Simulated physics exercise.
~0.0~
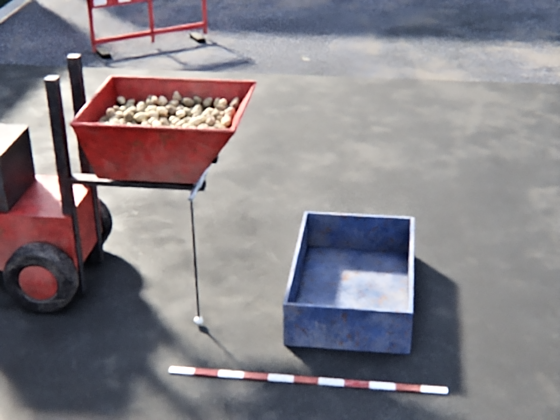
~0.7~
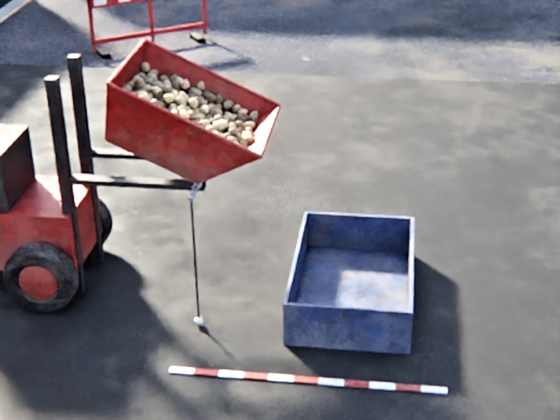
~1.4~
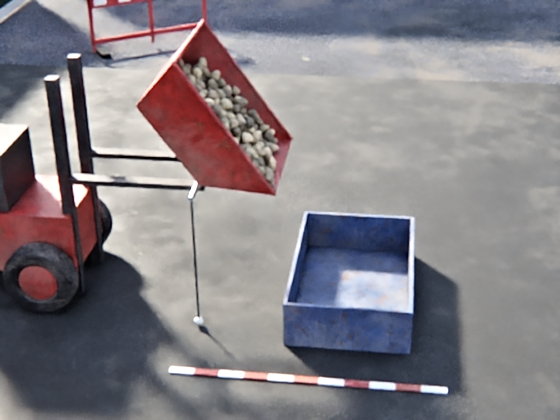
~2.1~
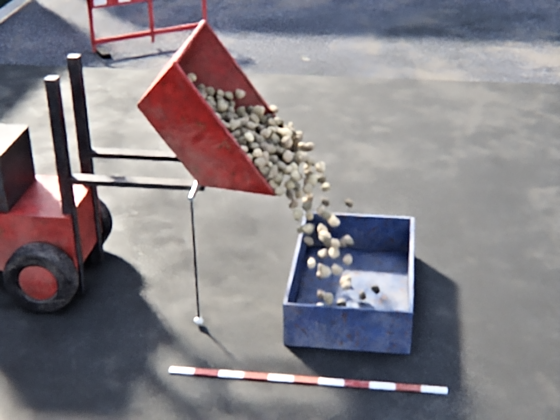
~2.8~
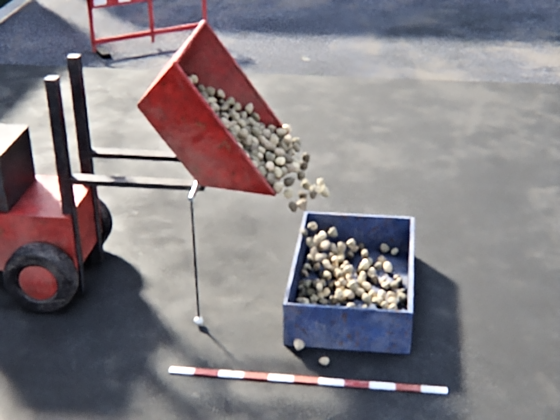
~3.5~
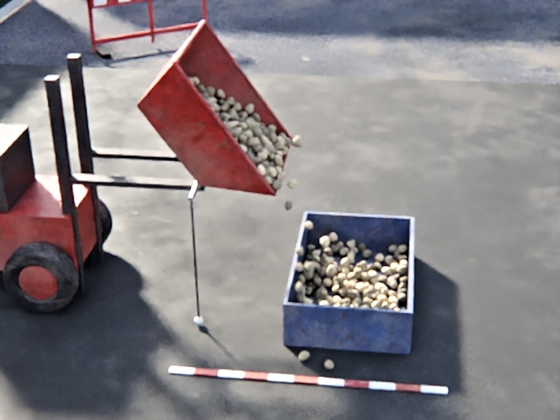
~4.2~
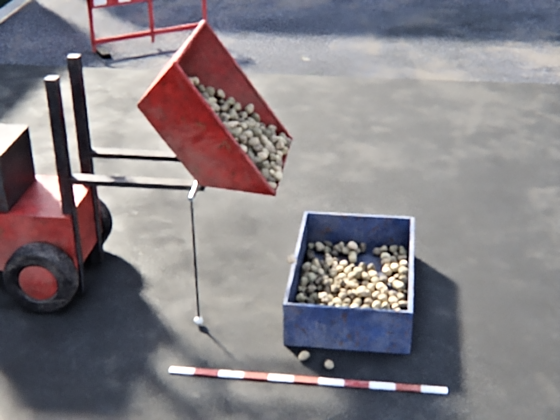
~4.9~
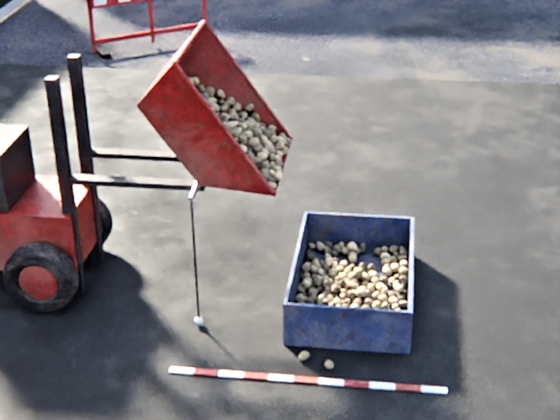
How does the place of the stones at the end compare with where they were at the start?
At the start all the stones sit in the raised red skip. By the end part of the load has moved right and down into the blue bin, with two stones on the ground in front of it and many still in the tipped skip.
Red skip on a fork truck tipping right, spilling stones into a blue bin, with many staying inside and two on the ground.
